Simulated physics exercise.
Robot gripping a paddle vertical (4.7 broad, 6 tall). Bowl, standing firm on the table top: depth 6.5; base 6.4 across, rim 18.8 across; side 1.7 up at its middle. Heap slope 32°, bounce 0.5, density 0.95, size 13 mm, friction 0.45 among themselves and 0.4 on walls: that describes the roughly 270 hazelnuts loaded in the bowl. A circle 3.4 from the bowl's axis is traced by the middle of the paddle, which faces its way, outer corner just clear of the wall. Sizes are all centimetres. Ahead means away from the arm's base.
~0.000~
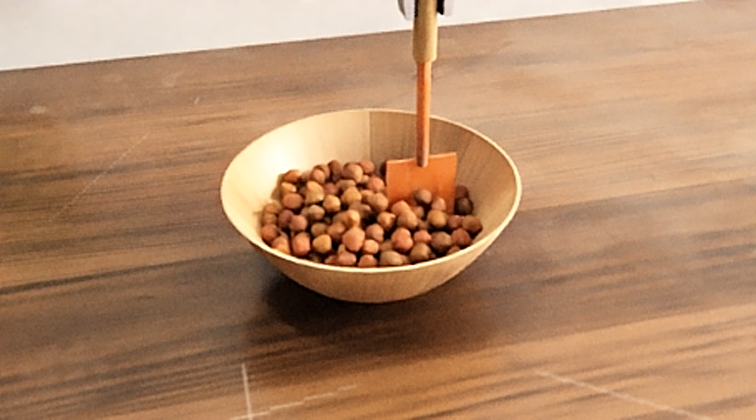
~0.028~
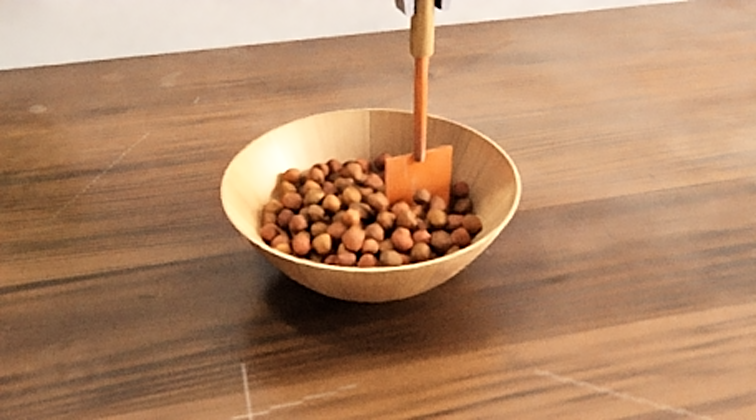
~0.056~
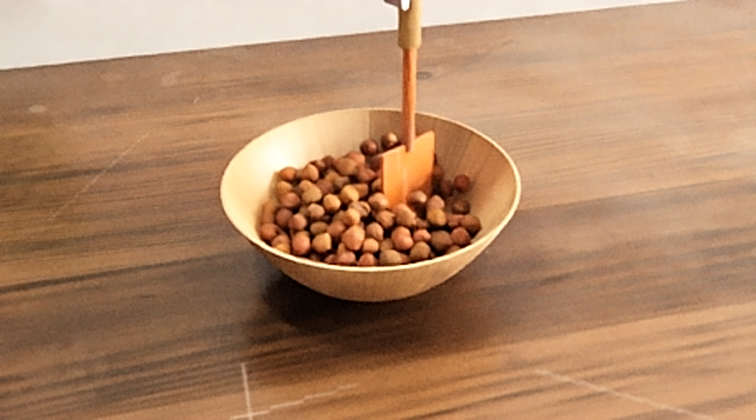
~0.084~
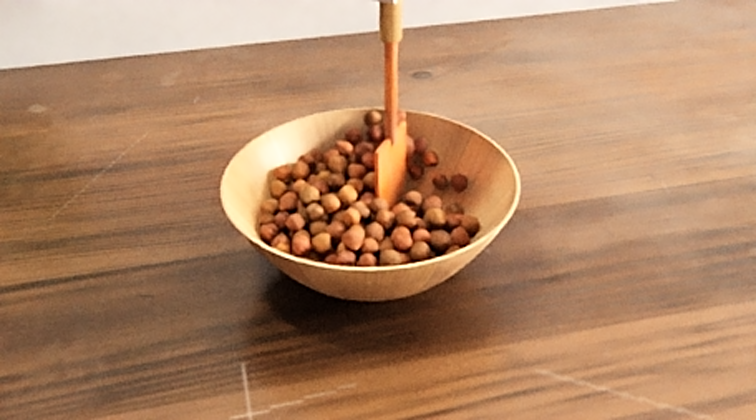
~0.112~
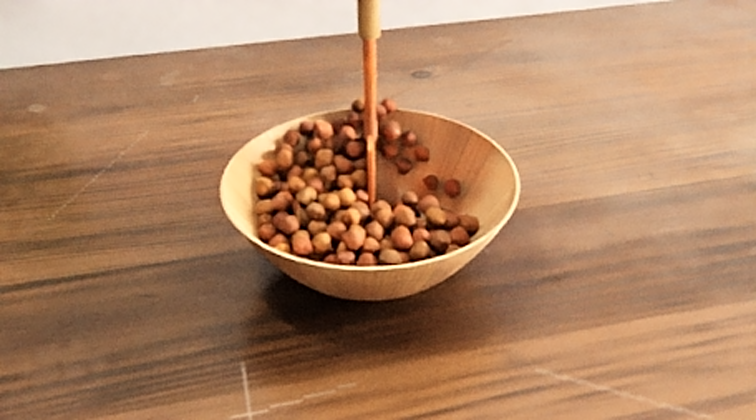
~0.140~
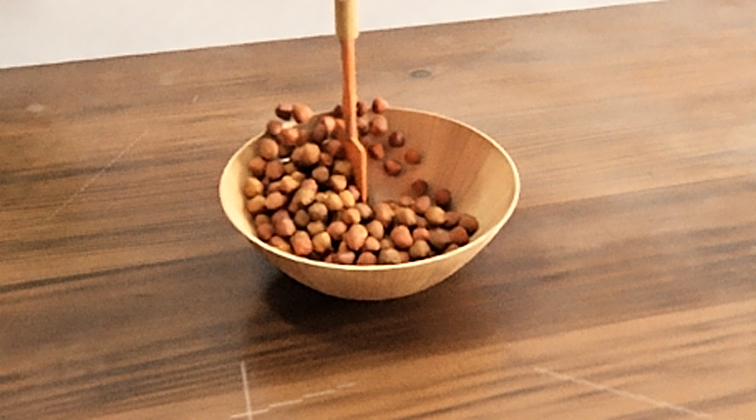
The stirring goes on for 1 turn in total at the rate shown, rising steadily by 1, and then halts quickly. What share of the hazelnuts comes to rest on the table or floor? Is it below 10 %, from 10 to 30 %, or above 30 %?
From 10 to 30 %.
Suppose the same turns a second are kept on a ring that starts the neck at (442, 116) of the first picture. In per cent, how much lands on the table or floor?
Close to 25 in a hundred.
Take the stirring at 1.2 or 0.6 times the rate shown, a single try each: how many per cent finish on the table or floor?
30 % and 5 %.
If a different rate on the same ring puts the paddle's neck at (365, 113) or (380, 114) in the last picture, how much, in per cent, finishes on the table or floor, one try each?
It comes to roughly 15 per cent and then 5 per cent.
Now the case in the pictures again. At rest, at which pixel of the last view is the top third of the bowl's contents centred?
Looks like roughly (396, 178) to me.
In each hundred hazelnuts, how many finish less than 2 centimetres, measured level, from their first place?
Around 5 in a hundred.
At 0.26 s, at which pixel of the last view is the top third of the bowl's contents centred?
About (296, 221).
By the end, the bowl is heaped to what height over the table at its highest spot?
Around 6.5 cm above the table.
After 0.26 s, 197° round, highest piece 12 above the table; 258 in the bowl, 1 on the table or floor, 12 in flight or on the tool.
After 0.38 s, 295° round, highest piece 10 above the table; 241 in the bowl, 14 on the table or floor, 16 in flight or on the tool.
After 0.63 s, 0° round, highest piece 7 above the table; 225 in the bowl, 46 on the table or floor.
After 1.33 s, 0° round, highest piece 6 above the table; 225 in the bowl, 46 on the table or floor.
At rest, 225 in the bowl, 46 on the table or floor. That is 17 % on the table or floor.
